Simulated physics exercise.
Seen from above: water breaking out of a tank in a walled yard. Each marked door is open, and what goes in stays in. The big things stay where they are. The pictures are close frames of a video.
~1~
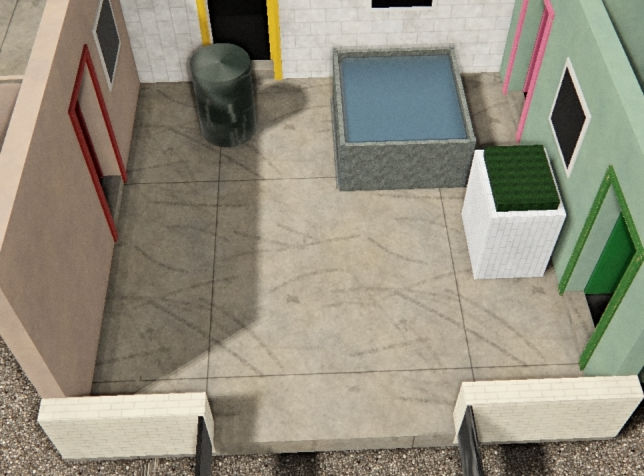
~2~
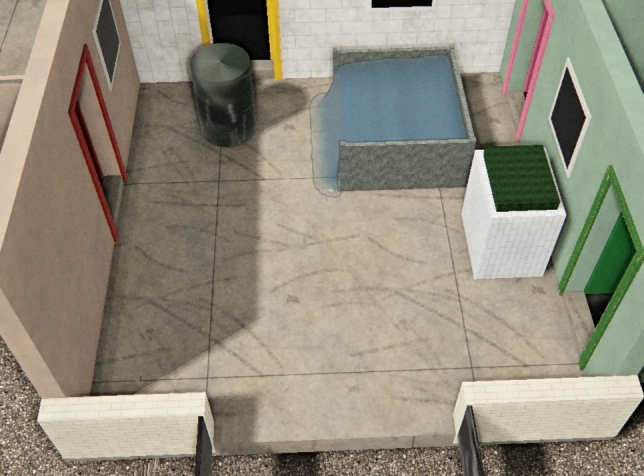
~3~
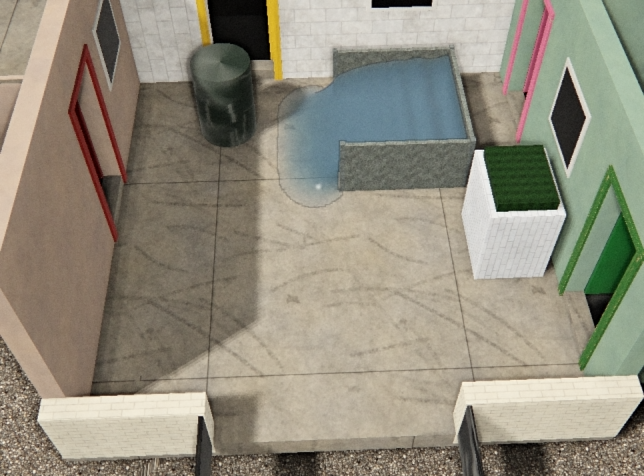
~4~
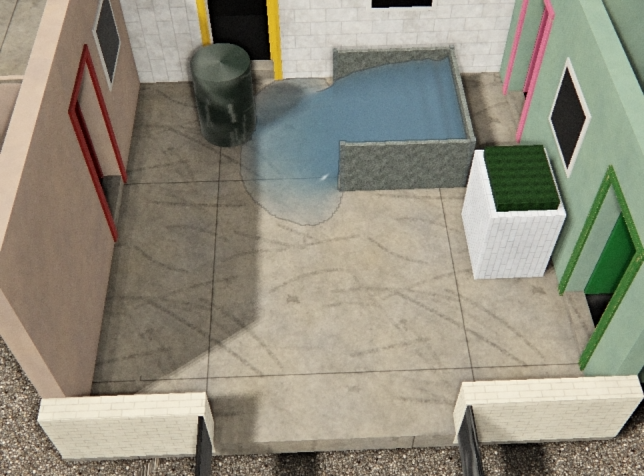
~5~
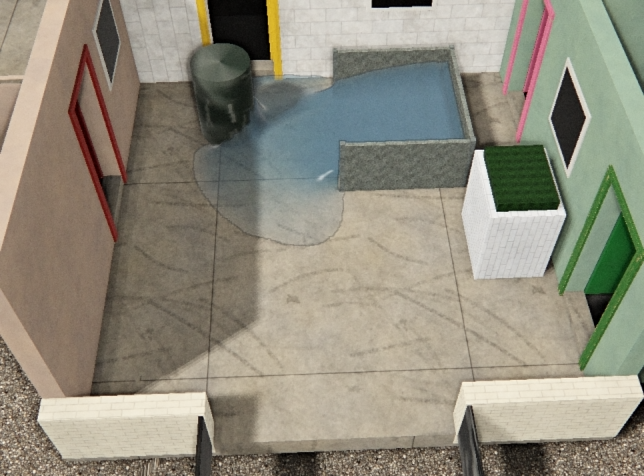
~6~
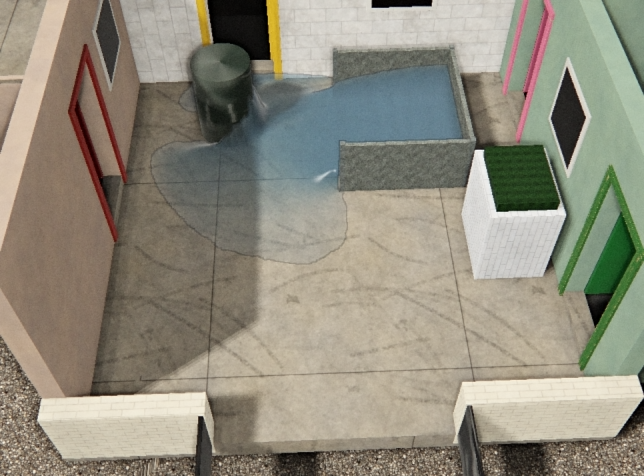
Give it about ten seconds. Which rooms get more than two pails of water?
In the end: The red door lets in a lot; the yellow door lets in a lot; the pink door admits no more than that; the green door admits no more than that.
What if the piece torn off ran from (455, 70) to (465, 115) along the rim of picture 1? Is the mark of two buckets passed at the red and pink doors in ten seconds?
One by one: Red door takes less, pink door passes that mark.
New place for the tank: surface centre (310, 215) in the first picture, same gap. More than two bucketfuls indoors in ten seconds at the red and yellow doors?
In short: Red door is over; yellow door is under.
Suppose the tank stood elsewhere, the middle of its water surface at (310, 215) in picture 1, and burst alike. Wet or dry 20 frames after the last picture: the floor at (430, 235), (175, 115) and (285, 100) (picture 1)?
In turn: Free of water, flooded, wet.
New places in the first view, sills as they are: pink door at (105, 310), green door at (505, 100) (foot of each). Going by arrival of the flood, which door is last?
The green one.
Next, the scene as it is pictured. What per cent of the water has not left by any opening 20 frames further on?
Near 90 in a hundred.
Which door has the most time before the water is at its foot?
I say the green one.
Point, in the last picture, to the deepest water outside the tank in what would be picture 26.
Around (94, 382).
A moment on, water covers 35 % of the floor; the red door over two buckets in, the yellow door under two buckets in, the pink door not reached, the green door not reached.
Next, water covers 45 % of the floor; the red door far over two buckets in, the yellow door far over two buckets in, the pink door not reached, the green door not reached.
Then, water covers 60 % of the floor; the red door far over two buckets in, the yellow door far over two buckets in, the pink door not reached, the green door not reached.
Later, water covers 90 % of the floor; the red door far over two buckets in, the yellow door far over two buckets in, the pink door wet at the sill, nothing in, the green door wet at the sill, nothing in.
In the end, water covers 95 % of the floor; the red door far over two buckets in, the yellow door far over two buckets in, the pink door wet at the sill, nothing in, the green door under two buckets in.
